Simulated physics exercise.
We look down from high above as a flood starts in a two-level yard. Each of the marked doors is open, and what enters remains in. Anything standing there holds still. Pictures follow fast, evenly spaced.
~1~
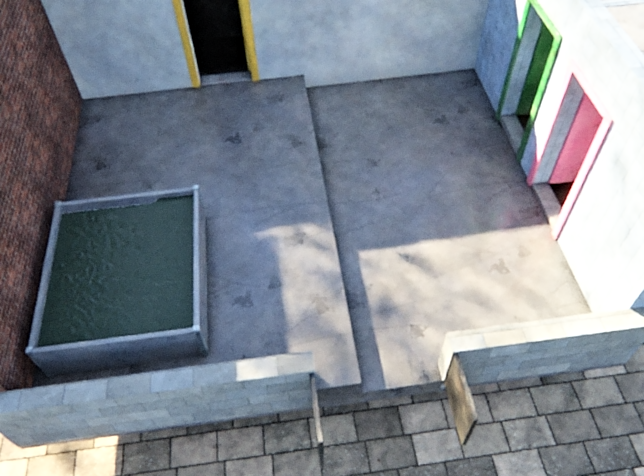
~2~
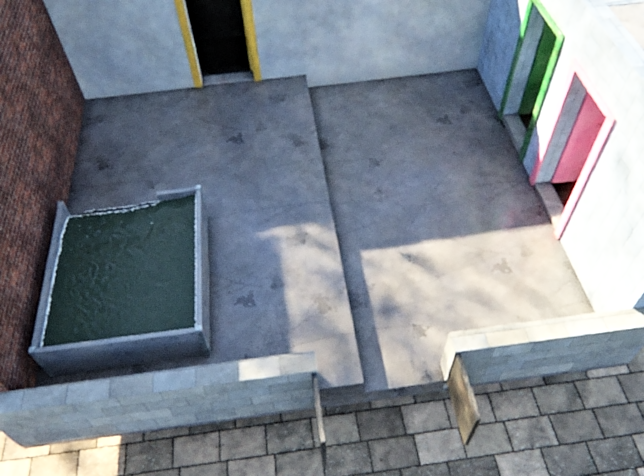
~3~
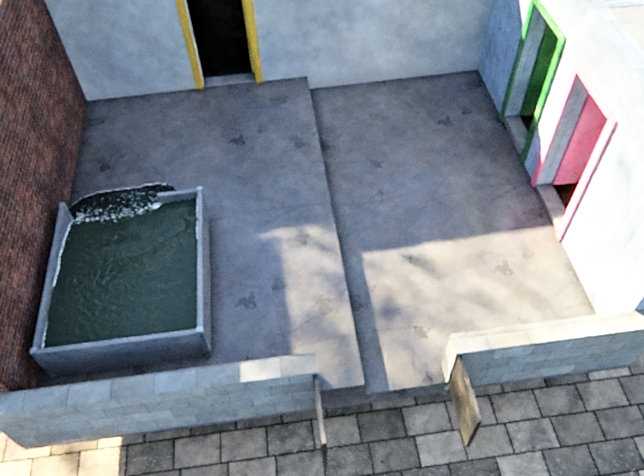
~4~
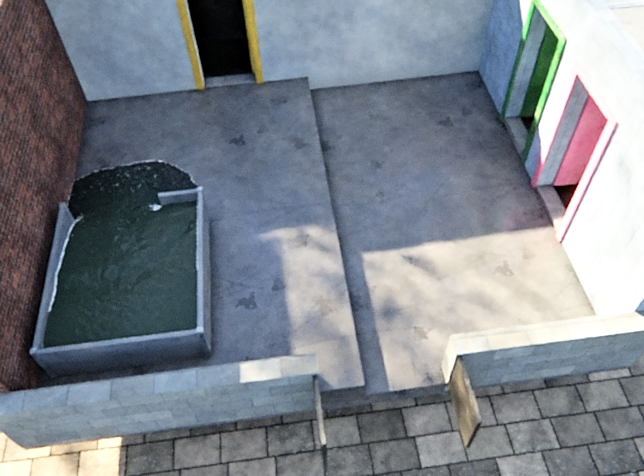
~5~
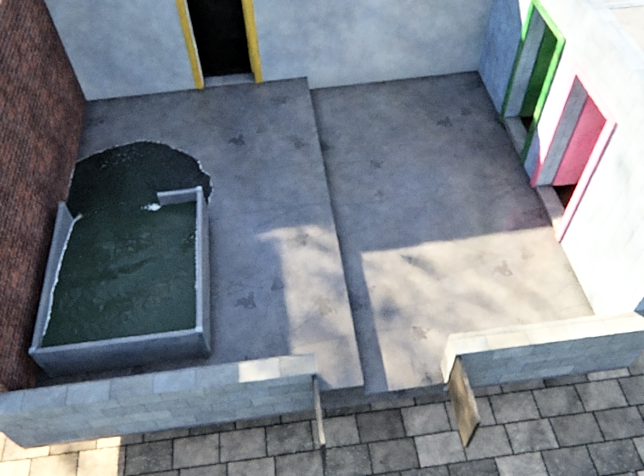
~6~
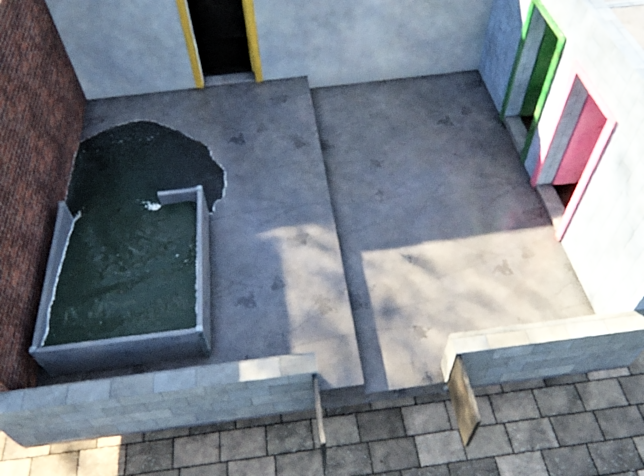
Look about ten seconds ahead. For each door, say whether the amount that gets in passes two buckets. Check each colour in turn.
As I see it, the yellow door is going to be over the line; the green door is going to be at or under the line; the pink door is going to be at or under the line.
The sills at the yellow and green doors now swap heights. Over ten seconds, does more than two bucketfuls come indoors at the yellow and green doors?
After the swap, the yellow door falls short and the green door overshoots.
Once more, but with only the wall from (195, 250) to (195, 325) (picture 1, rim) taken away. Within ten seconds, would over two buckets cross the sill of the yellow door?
Taking them in turn, yellow falls short.
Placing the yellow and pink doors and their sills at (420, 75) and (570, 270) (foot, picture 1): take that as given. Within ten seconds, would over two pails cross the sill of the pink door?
The pink door stays below.
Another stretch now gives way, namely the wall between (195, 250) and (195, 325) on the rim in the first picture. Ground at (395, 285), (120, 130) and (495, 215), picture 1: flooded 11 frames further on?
Taking the three spots as listed, they end up inundated, spared and inundated.
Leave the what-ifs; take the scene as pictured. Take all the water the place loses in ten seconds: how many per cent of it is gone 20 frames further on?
Around 35 per cent.
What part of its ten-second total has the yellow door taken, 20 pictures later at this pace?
My figure is 45 in a hundred.
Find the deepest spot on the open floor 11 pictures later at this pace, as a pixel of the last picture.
Around (98, 101).
A moment on, water covers 20 % of the floor; the yellow door not reached, the green door not reached, the pink door not reached.
Next, water covers 20 % of the floor; the yellow door under two buckets in, the green door not reached, the pink door not reached.
Then, water covers 30 % of the floor; the yellow door over two buckets in, the green door not reached, the pink door not reached.
Later, water covers 70 % of the floor; the yellow door over two buckets in, the green door wet at the sill, nothing in, the pink door wet at the sill, nothing in.
In the end, water covers 90 % of the floor; the yellow door far over two buckets in, the green door wet at the sill, nothing in, the pink door wet at the sill, nothing in.
